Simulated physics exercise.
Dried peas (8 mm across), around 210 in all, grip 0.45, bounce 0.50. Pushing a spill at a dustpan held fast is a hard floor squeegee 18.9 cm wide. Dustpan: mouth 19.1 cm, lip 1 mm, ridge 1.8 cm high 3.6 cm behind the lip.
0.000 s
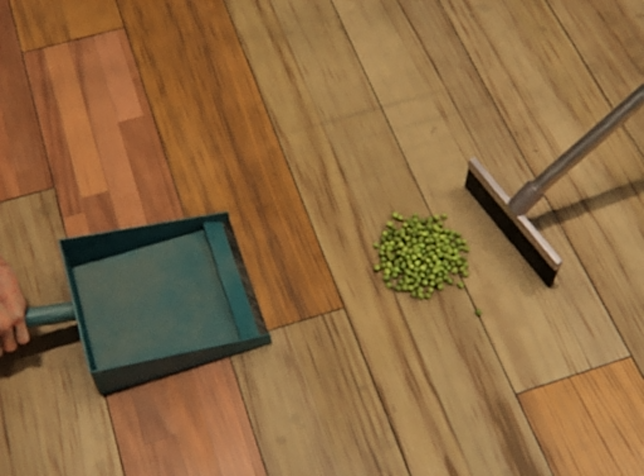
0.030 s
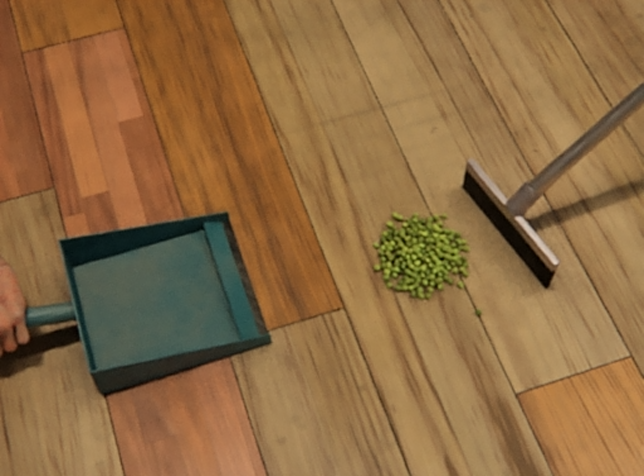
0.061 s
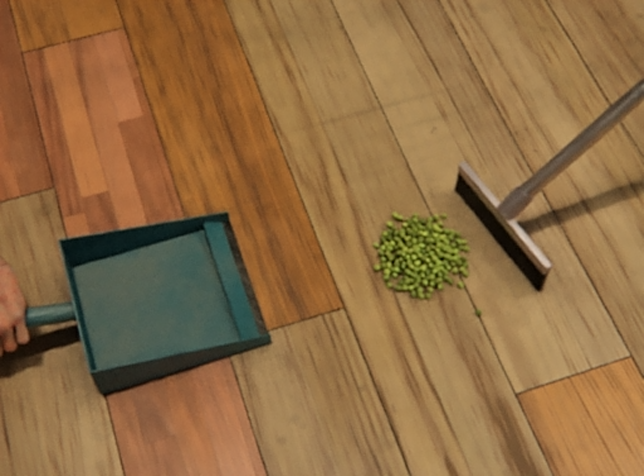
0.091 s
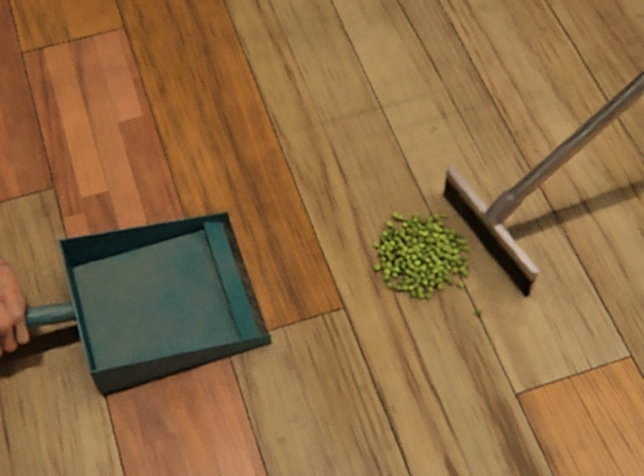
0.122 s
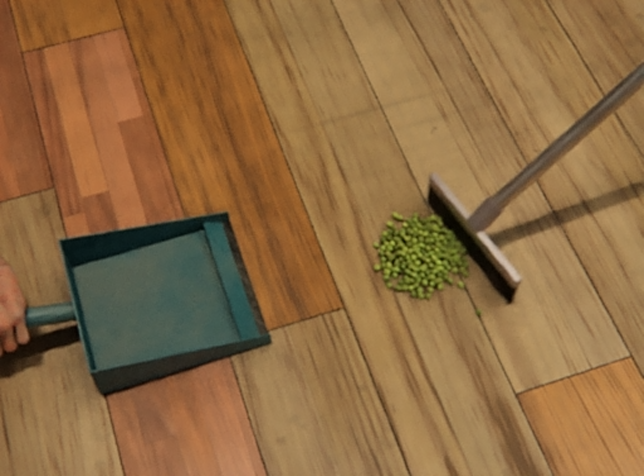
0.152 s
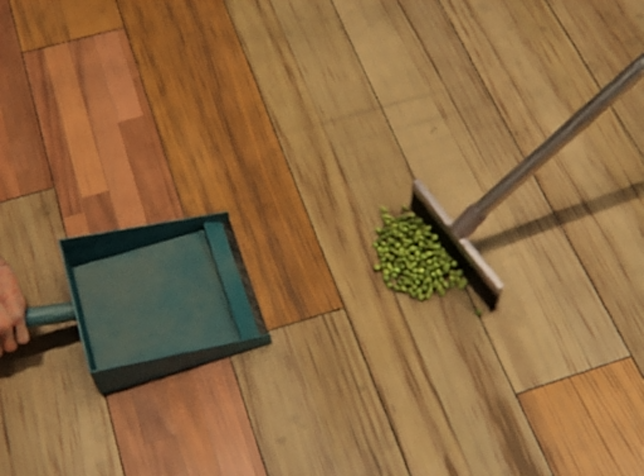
A hand held a teal dustpan still on the wooden floor at the left while a squeegee on a long handle slid in from the right, reached a small pile of green peas and pressed into its edge.
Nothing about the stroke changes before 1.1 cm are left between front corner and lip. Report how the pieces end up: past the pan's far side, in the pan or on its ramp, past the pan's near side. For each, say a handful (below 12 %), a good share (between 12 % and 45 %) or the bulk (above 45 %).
Split: Past the pan's far side a handful, in the pan or on its ramp a good share, past the pan's near side a good share.
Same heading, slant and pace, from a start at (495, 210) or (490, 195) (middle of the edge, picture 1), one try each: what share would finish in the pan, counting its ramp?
Roughly 25 % and 20 %.
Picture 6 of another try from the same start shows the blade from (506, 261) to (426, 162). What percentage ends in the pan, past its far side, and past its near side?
Final per cent - pan 5, far 5, near 25.
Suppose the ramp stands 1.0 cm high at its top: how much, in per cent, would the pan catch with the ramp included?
Estimate with the new ramp: Some 30 in a hundred.
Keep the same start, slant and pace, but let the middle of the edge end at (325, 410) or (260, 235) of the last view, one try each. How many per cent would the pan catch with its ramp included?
Some 0 per cent on the first try, 20 per cent on the second.
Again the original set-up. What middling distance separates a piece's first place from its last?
26 cm, roughly.
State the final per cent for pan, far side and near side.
Far side - 5; pan - 20; near side - 40.
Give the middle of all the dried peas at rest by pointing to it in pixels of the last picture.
Close to pixel (256, 328).
After 0.30 s, middle of the blade 14 cm from the lip; 0 % over the lip, far side 0 %, near side 25 %.
Then, at 0.40 s, middle of the blade 6 cm from the lip; 0 % over the lip, far side 5 %, near side 35 %.
After 0.63 s, middle of the blade 3 cm from the lip; 25 % over the lip, far side 5 %, near side 35 %.
At rest (1.6 s), far side 5 %, pan 20 %, near side 40 %, in front of the lip or behind the blade 35 %.
